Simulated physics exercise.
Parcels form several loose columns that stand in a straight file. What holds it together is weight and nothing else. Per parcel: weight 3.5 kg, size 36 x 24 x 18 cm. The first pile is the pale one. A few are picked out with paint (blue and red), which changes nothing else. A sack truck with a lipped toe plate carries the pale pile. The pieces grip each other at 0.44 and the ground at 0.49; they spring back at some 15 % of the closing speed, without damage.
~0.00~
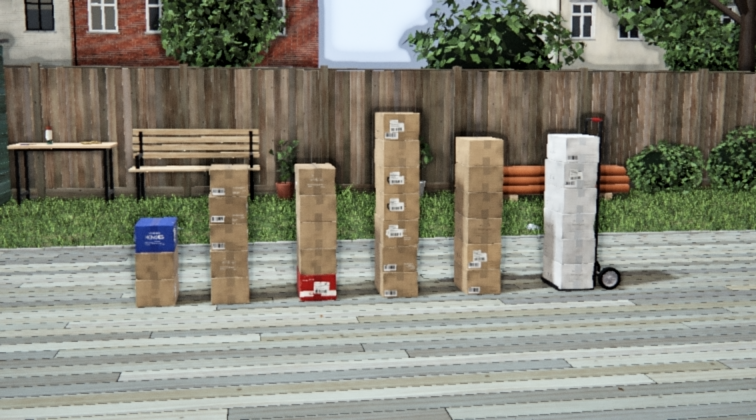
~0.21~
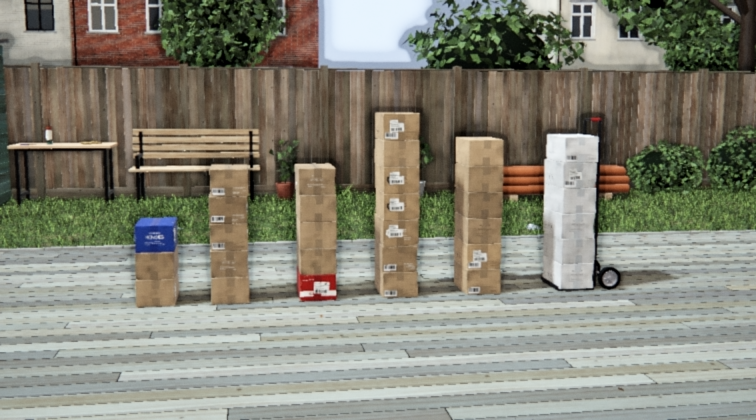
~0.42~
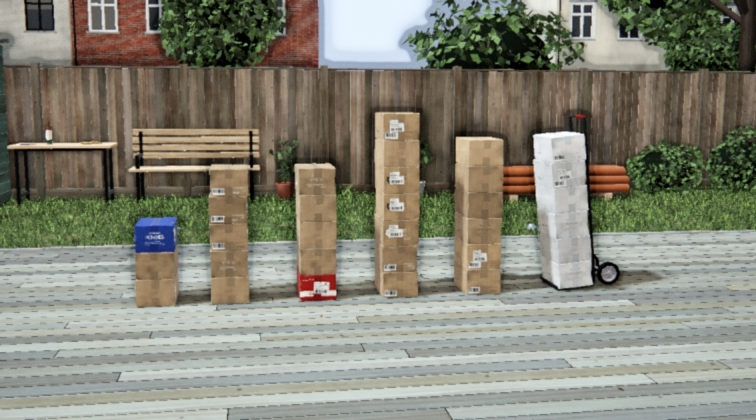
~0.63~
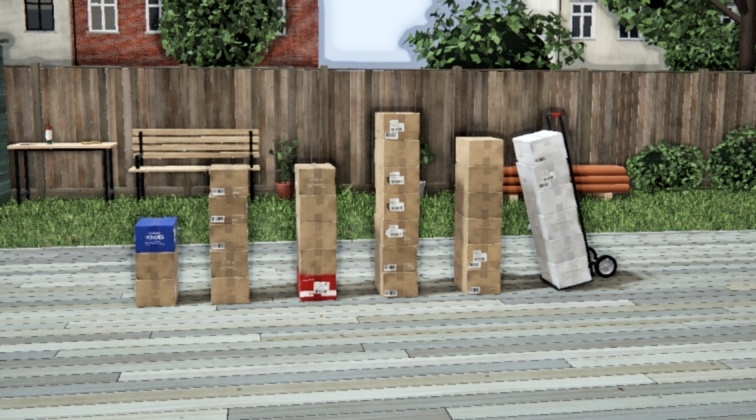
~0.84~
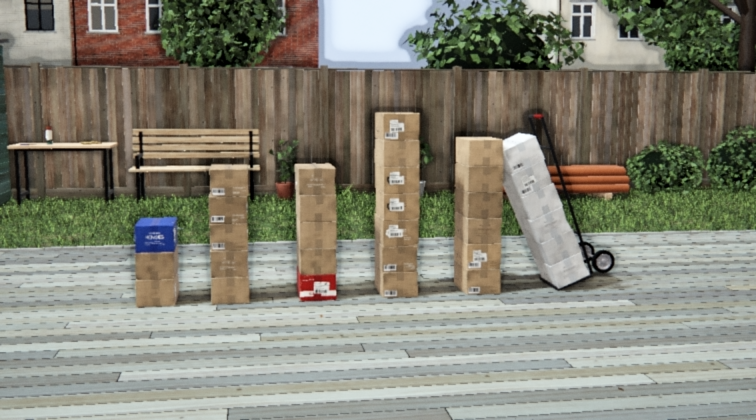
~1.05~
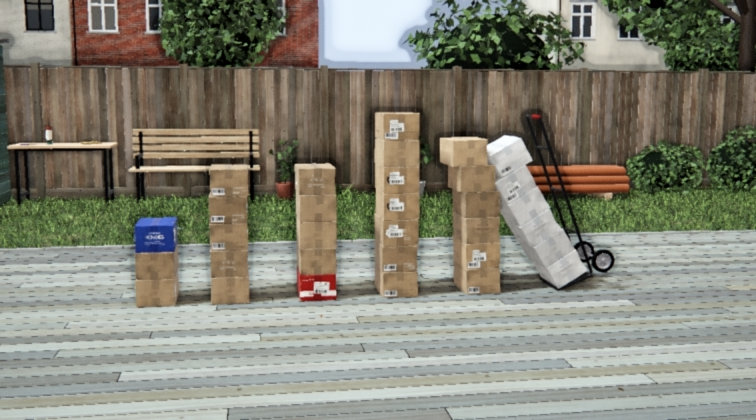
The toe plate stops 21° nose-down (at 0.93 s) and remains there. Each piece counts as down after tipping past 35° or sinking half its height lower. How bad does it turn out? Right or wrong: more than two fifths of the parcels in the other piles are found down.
Right.
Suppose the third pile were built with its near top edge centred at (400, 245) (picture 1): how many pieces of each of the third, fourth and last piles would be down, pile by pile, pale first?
The tally would be third 1, then fourth 5, then last 3.
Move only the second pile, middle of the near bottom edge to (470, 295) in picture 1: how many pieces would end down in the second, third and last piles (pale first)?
Second 5; third 7; last 3.
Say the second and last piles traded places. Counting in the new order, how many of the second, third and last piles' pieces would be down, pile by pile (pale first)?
After the swap, the second pile would have 0 down, the third 0 and the last 0.
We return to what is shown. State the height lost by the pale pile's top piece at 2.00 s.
Some 30 centimetres.
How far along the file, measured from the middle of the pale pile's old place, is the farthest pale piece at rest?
100 cm.
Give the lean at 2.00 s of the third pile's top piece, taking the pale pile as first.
Lean: Near 20 degrees.
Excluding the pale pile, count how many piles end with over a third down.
5 of them.
After 2.00 s, 6 of the pale pile down; 2 of the 26 other parcels down.
After 2.82 s, 6 of the pale pile down; 18 of the 26 other parcels down; red parcel 41° from how it stood; blue parcel 8 cm from its place.
In the end (4.2 s), 6 of the pale pile down; 26 of the 26 other parcels down; blue parcel on its side; red parcel 41° from how it stood. That is 100 per cent. From the last view, middles, blue parcel near (47, 286), red parcel near (302, 274).
